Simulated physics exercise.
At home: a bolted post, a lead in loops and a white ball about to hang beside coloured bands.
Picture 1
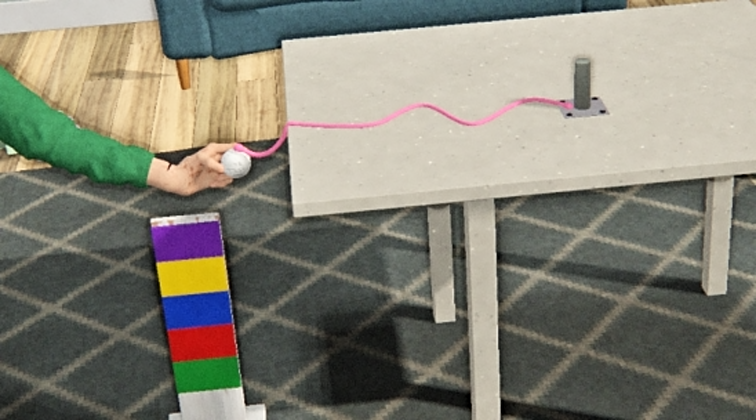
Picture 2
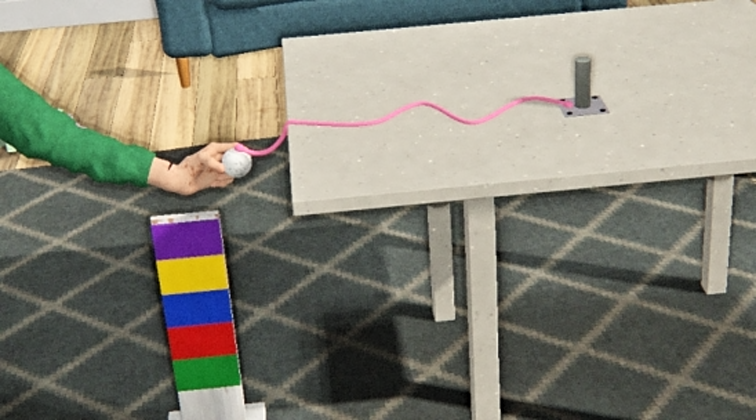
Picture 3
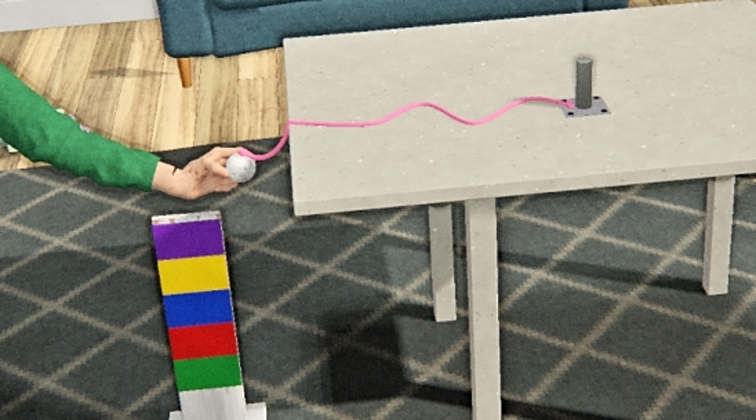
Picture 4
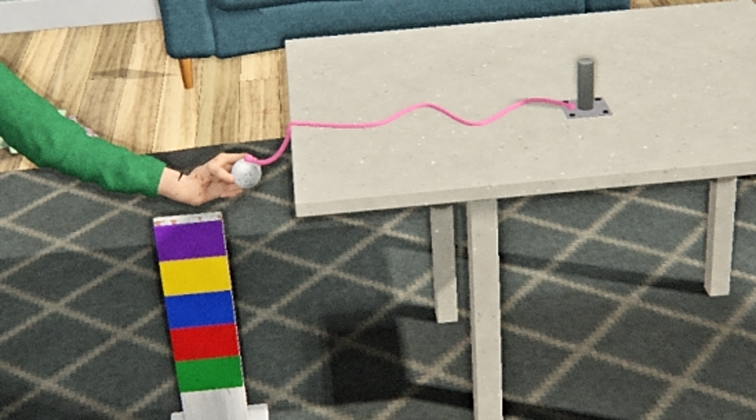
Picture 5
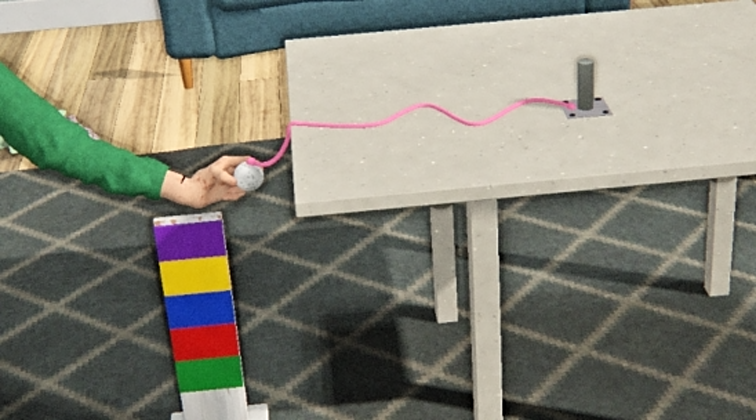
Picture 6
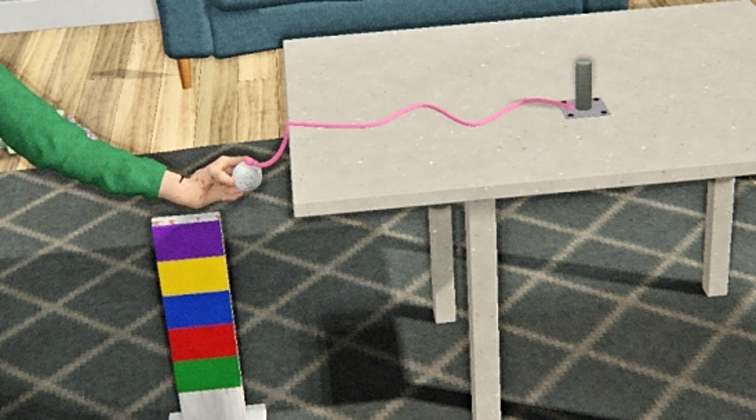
We see a hand in a green sleeve holding a white ball on a wavy pink cord that runs across a table to a post, beside coloured bands; the hand lowers the ball slightly rightward, then stays nearly still.
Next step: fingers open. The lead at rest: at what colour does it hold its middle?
The colour is yellow.
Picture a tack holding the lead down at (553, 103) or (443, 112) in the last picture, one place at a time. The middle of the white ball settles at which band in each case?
Try one: Yellow. Try two: Purple.
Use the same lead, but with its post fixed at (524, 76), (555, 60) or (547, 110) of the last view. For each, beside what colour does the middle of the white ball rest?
Result 1: Blue. Result 2: Yellow. Result 3: Blue.
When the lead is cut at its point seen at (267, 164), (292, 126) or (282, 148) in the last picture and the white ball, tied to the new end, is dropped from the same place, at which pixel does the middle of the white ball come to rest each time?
About (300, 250), then (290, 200), then (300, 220).
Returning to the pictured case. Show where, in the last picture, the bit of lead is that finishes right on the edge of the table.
At (359, 126), roughly.
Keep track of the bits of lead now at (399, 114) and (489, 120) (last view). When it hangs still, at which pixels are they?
In that view they sit near (335, 122) and near (460, 115).
Soon after, ball near (263, 253); level with yellow.
Then, ball near (328, 267); level with yellow.
Further on, ball near (289, 270); level with yellow.
At rest, ball near (299, 270); level with yellow. Its middle rests at the yellow band.
